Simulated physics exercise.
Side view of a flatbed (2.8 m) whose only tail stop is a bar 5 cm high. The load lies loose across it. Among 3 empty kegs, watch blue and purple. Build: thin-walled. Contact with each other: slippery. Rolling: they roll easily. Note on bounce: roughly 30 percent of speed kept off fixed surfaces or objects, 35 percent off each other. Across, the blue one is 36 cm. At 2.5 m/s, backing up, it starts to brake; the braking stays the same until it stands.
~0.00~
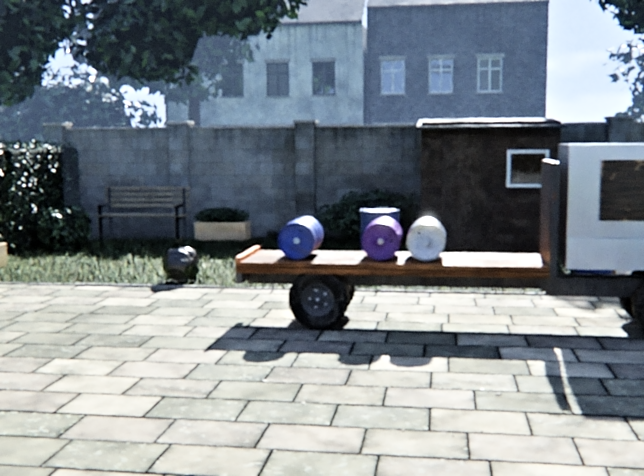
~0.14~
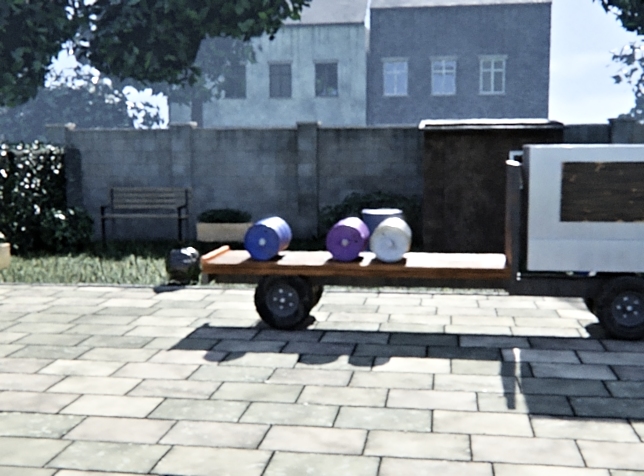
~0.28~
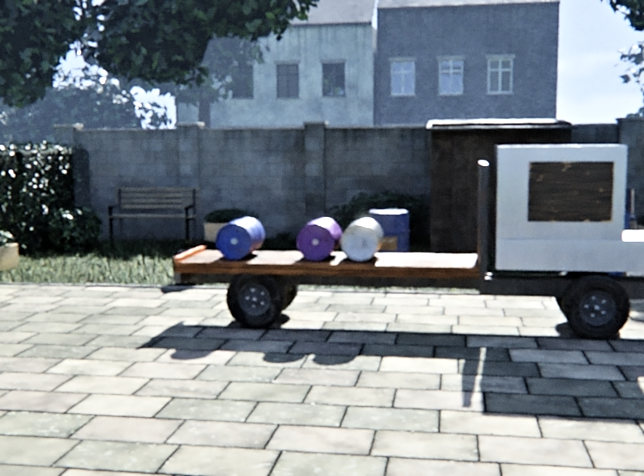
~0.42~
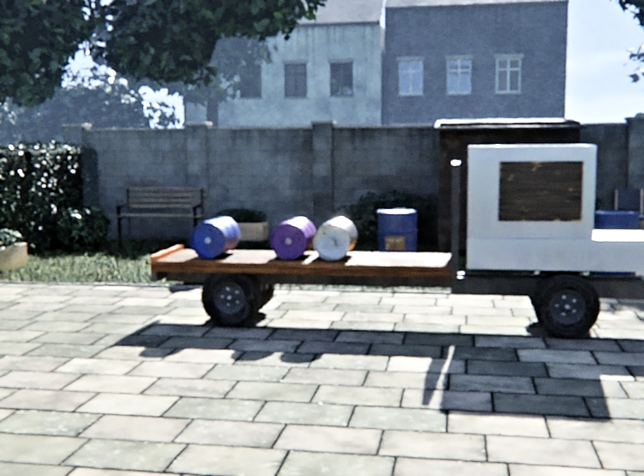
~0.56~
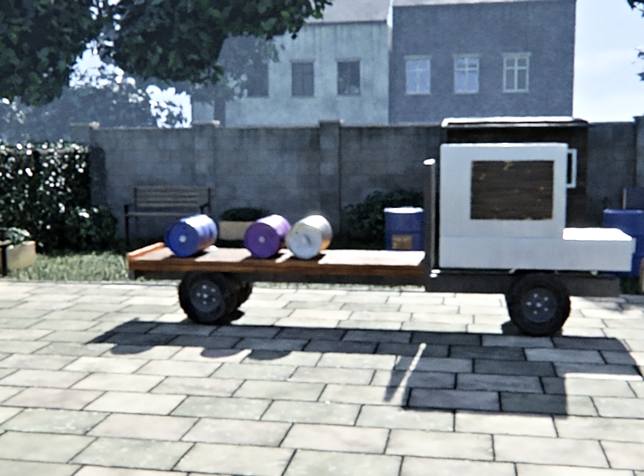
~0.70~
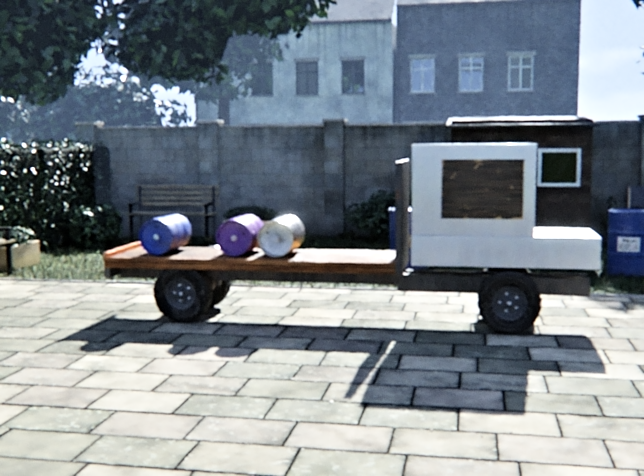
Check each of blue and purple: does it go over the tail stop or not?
At the end, the blue keg is going to stay in, the purple is going to stay in.
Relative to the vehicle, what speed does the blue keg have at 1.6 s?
Estimate: Some 0.3 m/s.
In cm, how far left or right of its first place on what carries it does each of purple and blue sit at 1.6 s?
Purple has shifted 40 left and blue 40 left.
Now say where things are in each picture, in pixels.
Blue (296, 241), purple (380, 242); tail bar at (238, 260); speed 2.5 m/s; 3 of the 3 make up the bottom layer on the bed, in the first picture.
Blue (262, 242), purple (345, 243); tail bar at (204, 260); speed 2.4 m/s, in the second picture.
Blue (234, 241), purple (315, 242); tail bar at (177, 260); speed 2.3 m/s, in the third picture.
Blue (208, 240), purple (288, 241); tail bar at (152, 258); speed 2.2 m/s, in the fourth picture.
Blue (183, 239), purple (261, 240); tail bar at (130, 257); speed 2.1 m/s, in the fifth picture.
Blue (156, 237), purple (233, 238); tail bar at (106, 255); speed 2.0 m/s, in the sixth picture.
Then, 1.6 s in, blue is on the bed, 10 cm from the bar, rolling towards it; purple is on the bed, 85 cm from the bar, rolling towards it; 0 over the tail so far.
Then, 2.8 s in, purple is on the bed, 45 cm from the bar; still the same for blue; 0 over the tail so far.
In the end (4.2 s), blue is on the bed, 15 cm from the bar; purple is on the bed, 55 cm from the bar; 0 over the tail so far.
